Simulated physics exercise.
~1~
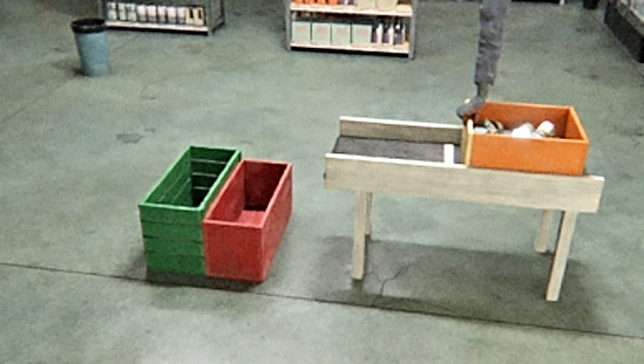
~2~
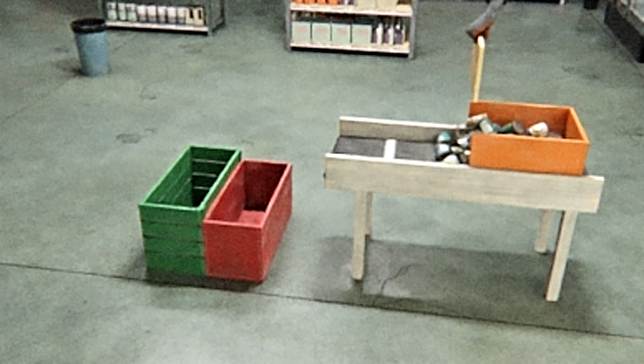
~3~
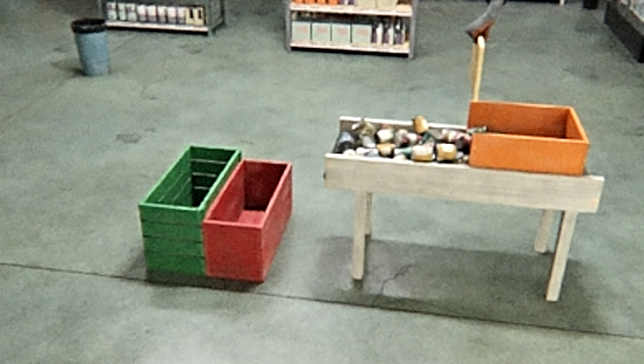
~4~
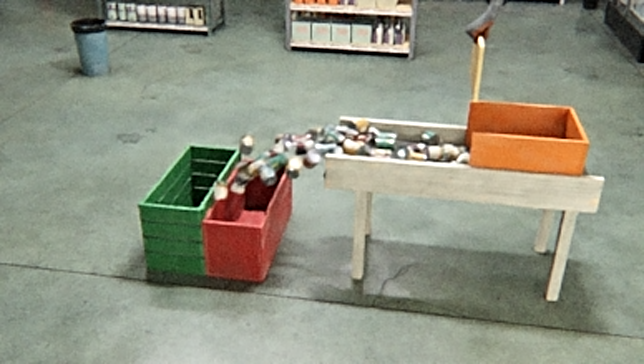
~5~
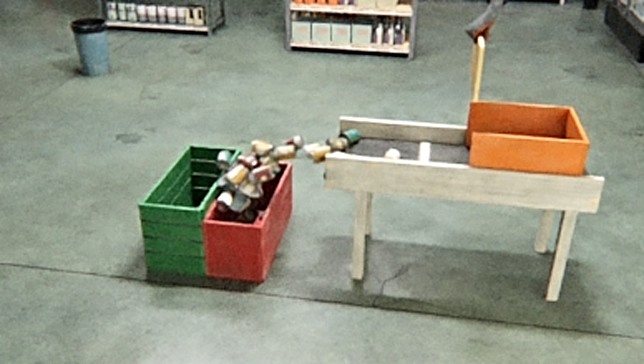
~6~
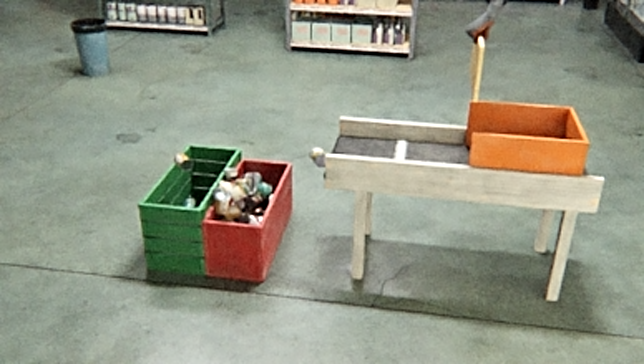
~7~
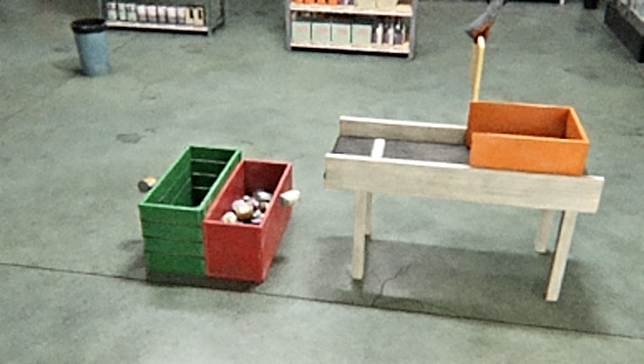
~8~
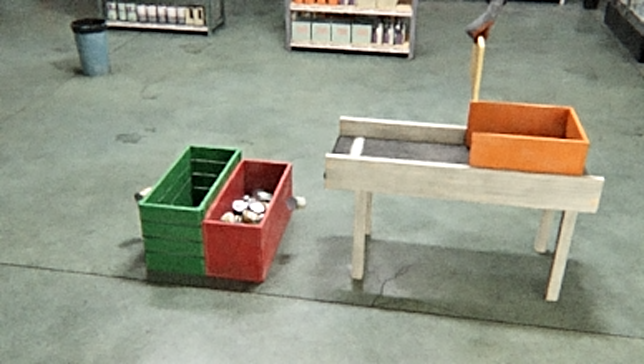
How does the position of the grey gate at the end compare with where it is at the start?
At the start the gate is down at the left side of the orange pen, and at the end it is raised well above the pen, near the top of the view.
